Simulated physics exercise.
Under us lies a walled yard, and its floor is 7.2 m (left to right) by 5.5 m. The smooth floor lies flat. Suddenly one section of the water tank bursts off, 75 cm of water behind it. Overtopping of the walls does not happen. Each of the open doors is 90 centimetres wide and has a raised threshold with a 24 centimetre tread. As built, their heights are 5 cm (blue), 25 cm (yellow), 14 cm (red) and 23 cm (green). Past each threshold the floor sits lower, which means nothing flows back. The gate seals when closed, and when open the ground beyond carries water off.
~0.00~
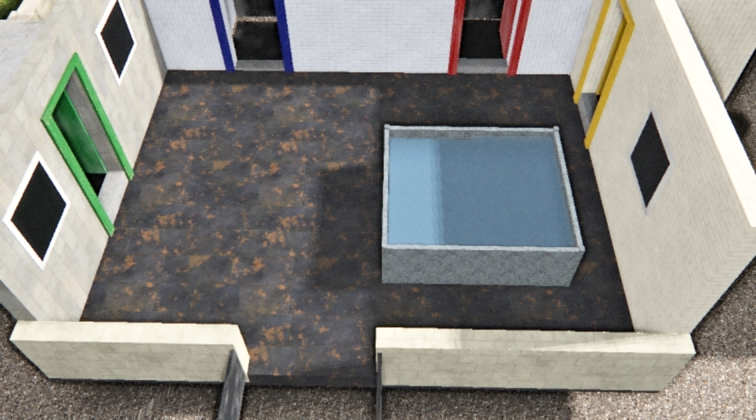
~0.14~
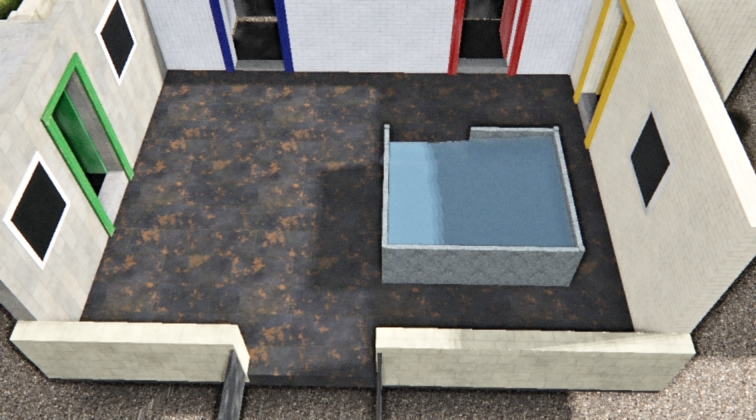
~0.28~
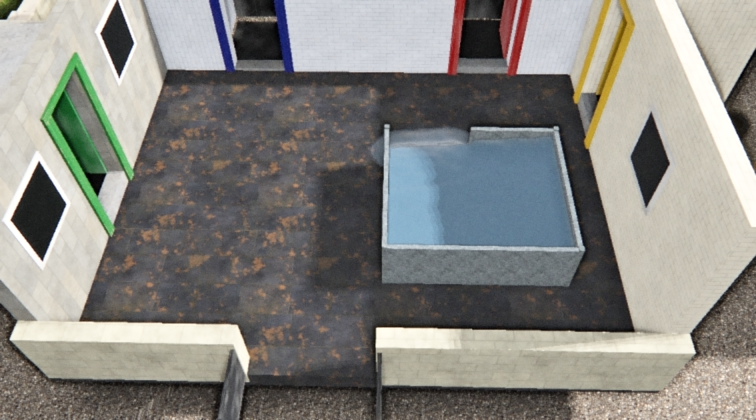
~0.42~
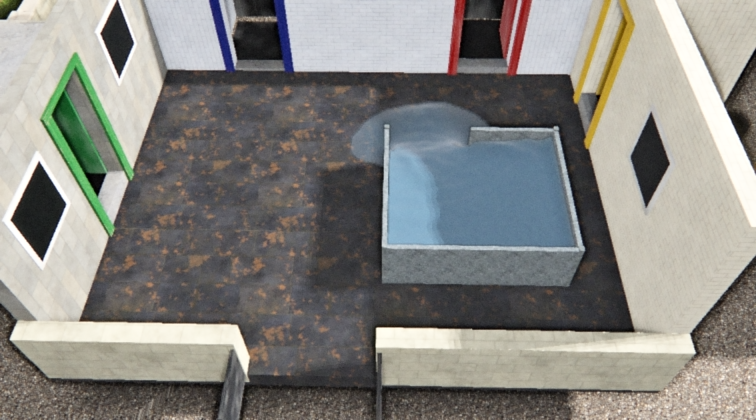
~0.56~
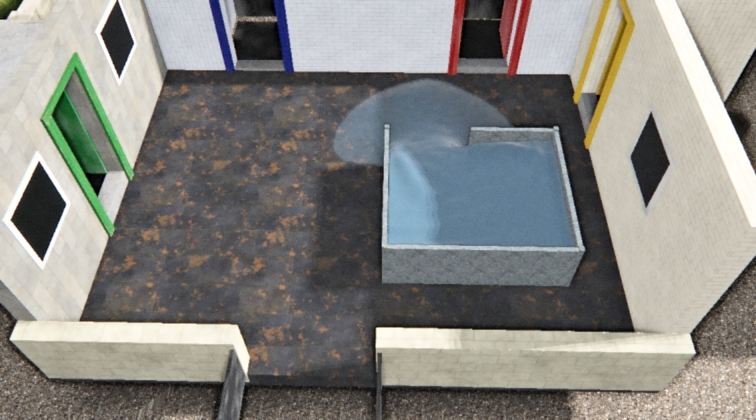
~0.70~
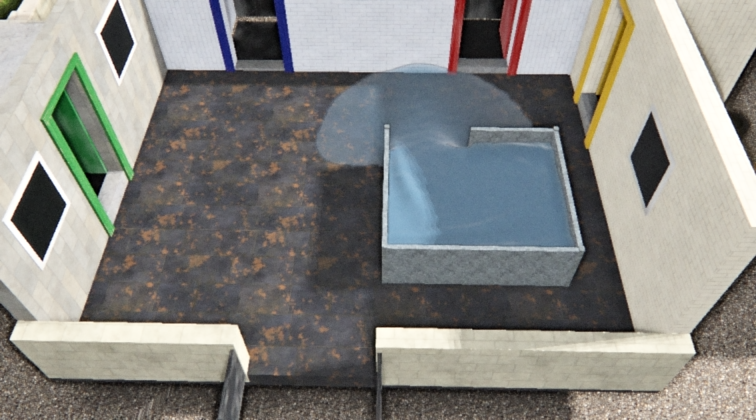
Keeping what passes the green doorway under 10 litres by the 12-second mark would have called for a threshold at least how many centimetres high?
It would have called for about 7 cm.
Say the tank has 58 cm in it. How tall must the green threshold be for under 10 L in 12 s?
5.0 cm.
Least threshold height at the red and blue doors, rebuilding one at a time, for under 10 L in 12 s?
Some 27 cm for red, some 11.5 cm for blue.
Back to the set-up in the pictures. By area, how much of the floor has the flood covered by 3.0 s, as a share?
Around 40 per cent of the free floor.
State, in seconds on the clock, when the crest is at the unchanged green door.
Some 4.5 s, more or less.
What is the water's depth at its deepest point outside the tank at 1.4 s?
About 44 cm.
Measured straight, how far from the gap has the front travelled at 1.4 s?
Front distance: Approx. 3.4 m.
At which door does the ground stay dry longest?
Last in order comes the green door.
After 1.4 s water covers 25 % of the floor, deepest (44 cm) near (409, 75); it has not reached the green door.
After 3.0 s water covers 40 % of the floor, deepest (34 cm) near (562, 77); it has not reached the green door.
After 12.0 s water covers 100 % of the floor, deepest (12 cm) near (455, 360); 7 cm at the green door, 0 litres in over its 23 cm threshold.
At the green door as built, the water arrived by 3.2 s and peaked near 10 cm at 4.6 s.
With a threshold of 6 cm, 17 litres would have come in within the 12 s; with 8 cm, 3 litres. So under 10 litres takes about 7 cm.
